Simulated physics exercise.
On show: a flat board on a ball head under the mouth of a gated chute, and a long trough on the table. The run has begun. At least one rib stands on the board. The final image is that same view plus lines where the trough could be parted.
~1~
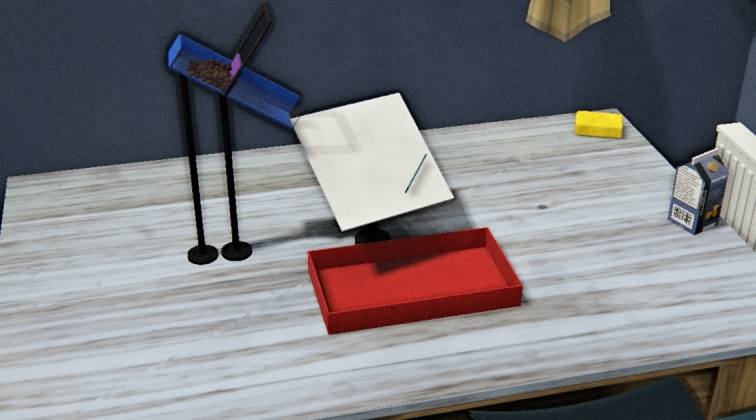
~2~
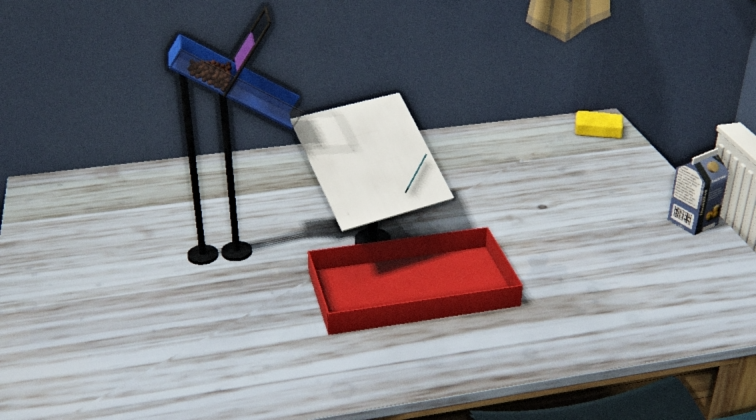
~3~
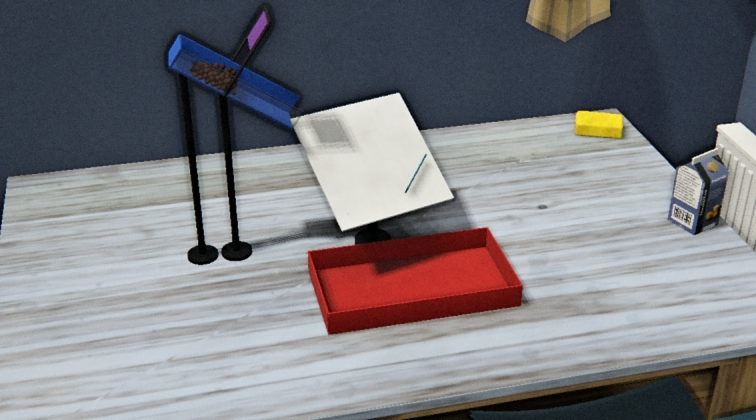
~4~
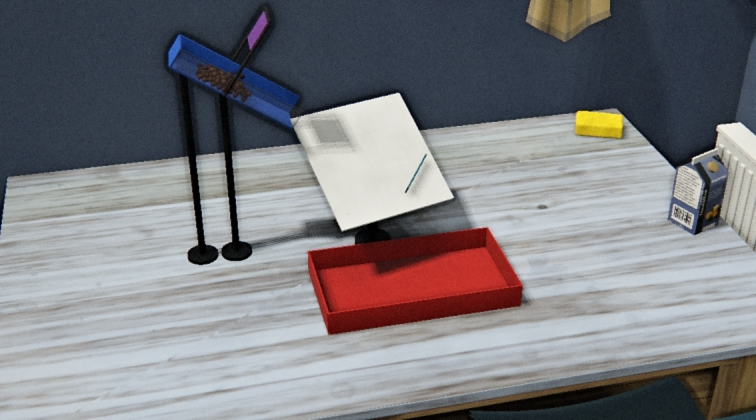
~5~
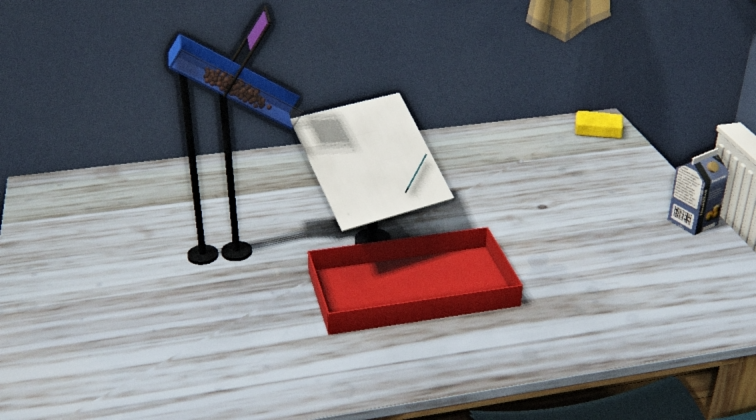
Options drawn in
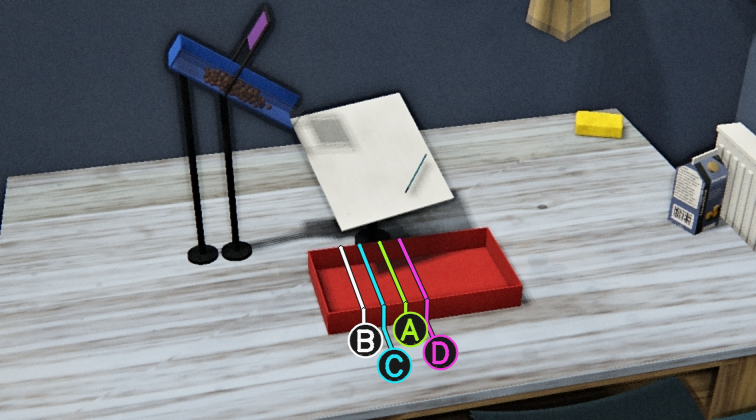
A purple gate slid up on a raised blue chute, and the small brown berries behind it crept down the slope to the right, spreading out, while the white board and red trough stayed still.
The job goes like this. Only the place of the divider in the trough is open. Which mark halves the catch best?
Go for D.
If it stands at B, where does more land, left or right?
The right side.
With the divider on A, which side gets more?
The right side.
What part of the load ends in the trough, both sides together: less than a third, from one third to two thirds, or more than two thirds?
About that: More than two thirds.
On the marked copy, line A crosses the front rim at (405, 302); line B crosses the front rim at (363, 308); line C crosses the front rim at (383, 305); line D crosses the front rim at (426, 299).
Choosing A, of what is caught, about a tenth on the left of the divider, almost all on the right.
Choosing B, of what is caught, not one piece on the left of the divider, every piece on the right.
Choosing C, of what is caught, not one piece on the left of the divider, every piece on the right.
Choosing D, of what is caught, roughly a third on the left of the divider, roughly two thirds on the right.
